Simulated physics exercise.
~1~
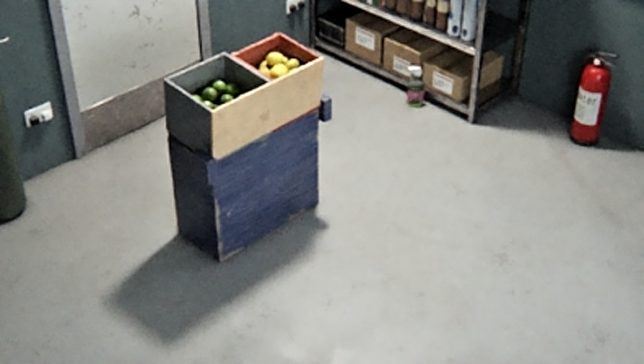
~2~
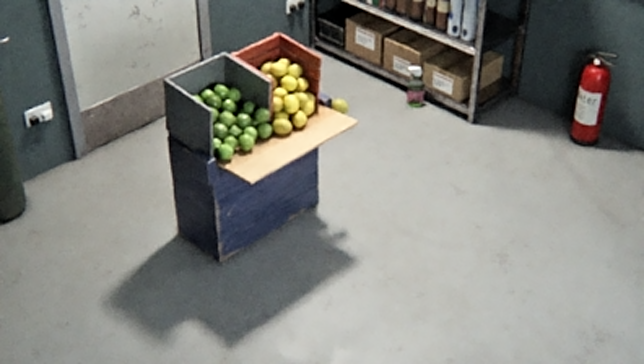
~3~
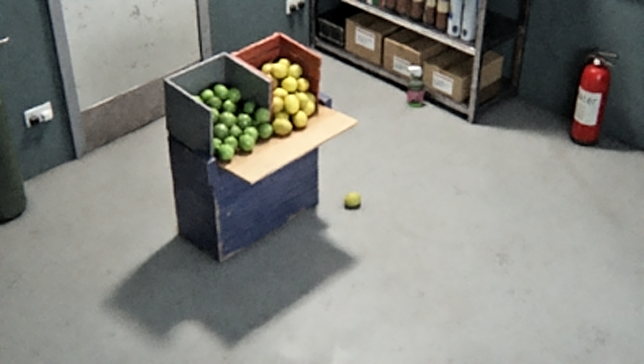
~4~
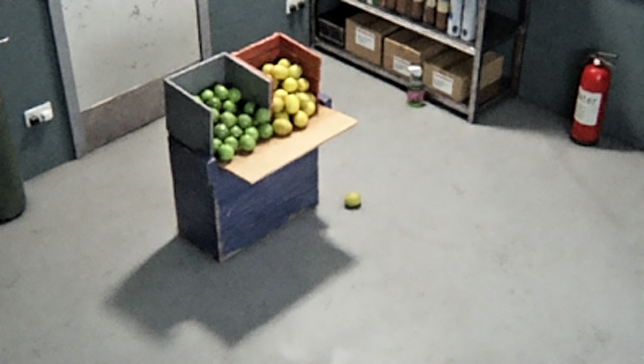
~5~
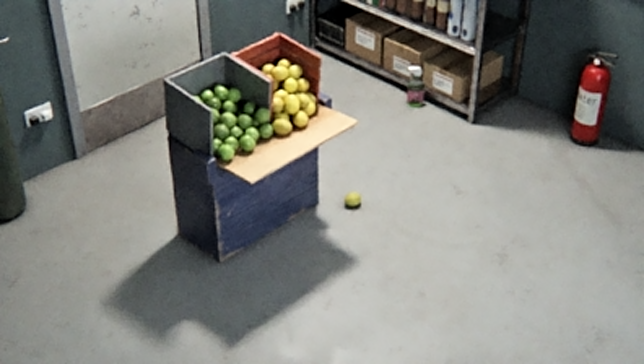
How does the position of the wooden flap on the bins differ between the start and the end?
At the start the flap stands upright against the front of the bins. By the end it has been lowered onto its side and juts out in front of them like a shelf.
